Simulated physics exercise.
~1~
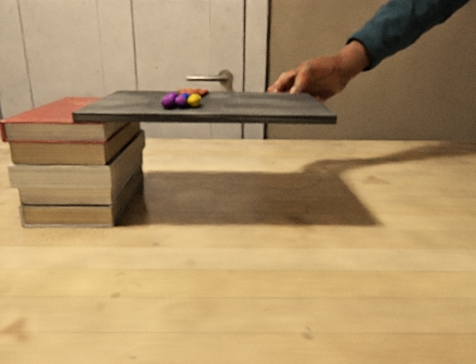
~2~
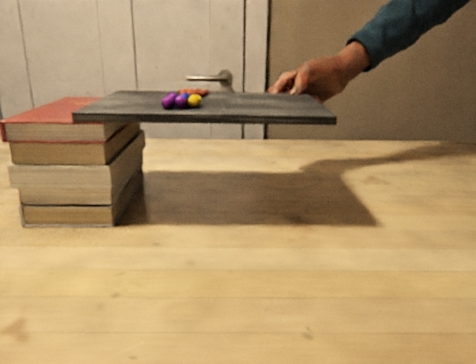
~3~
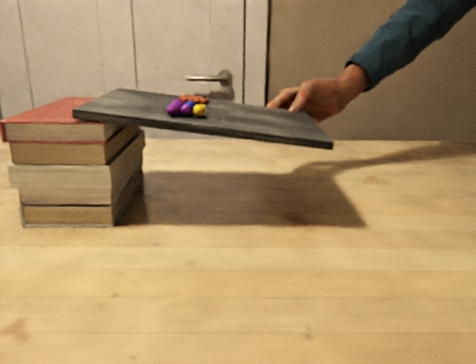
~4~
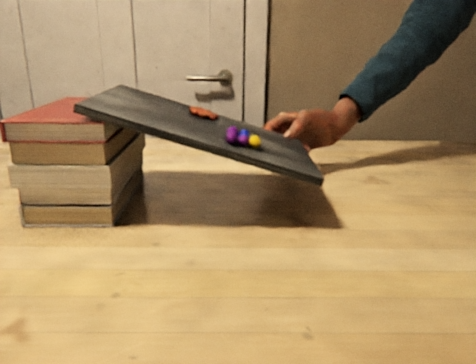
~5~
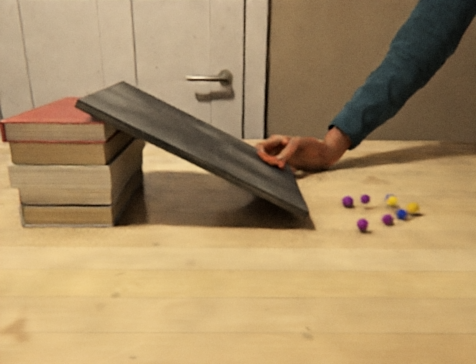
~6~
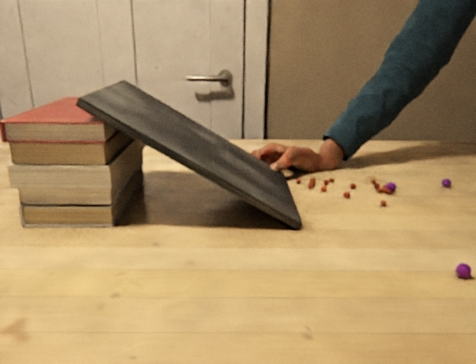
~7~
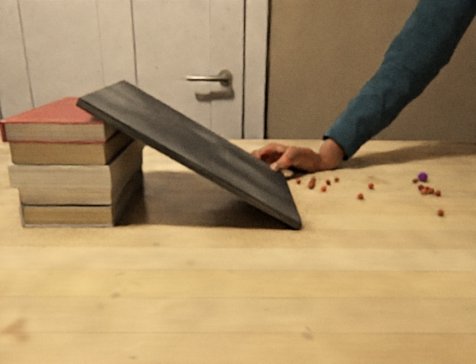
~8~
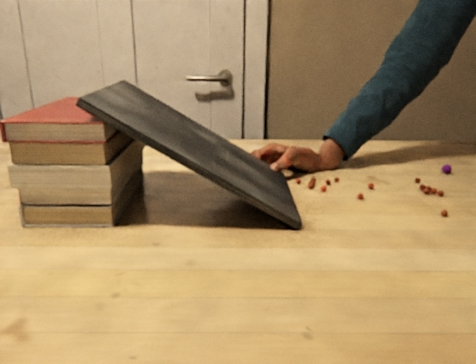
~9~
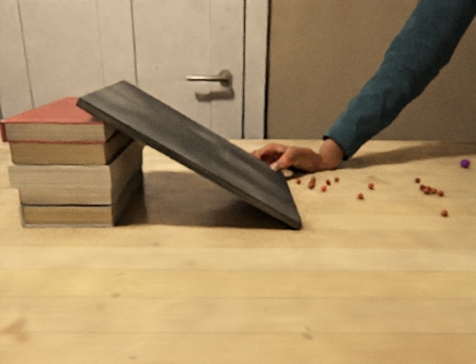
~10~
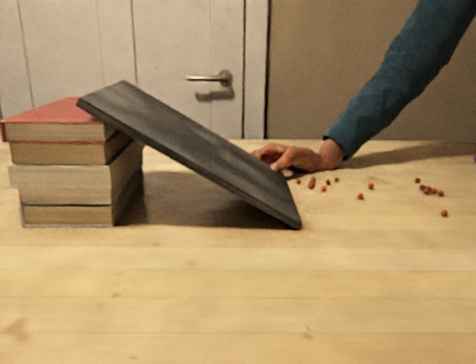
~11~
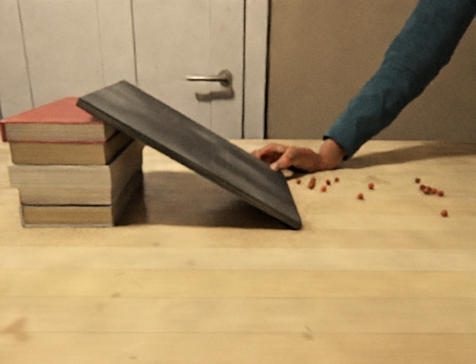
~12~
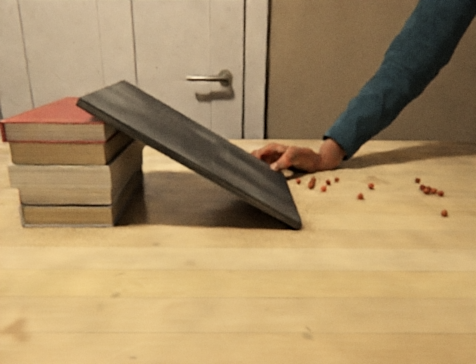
A hand lowers a board's right end, purple and yellow balls rolling away past scattered reddish bits.
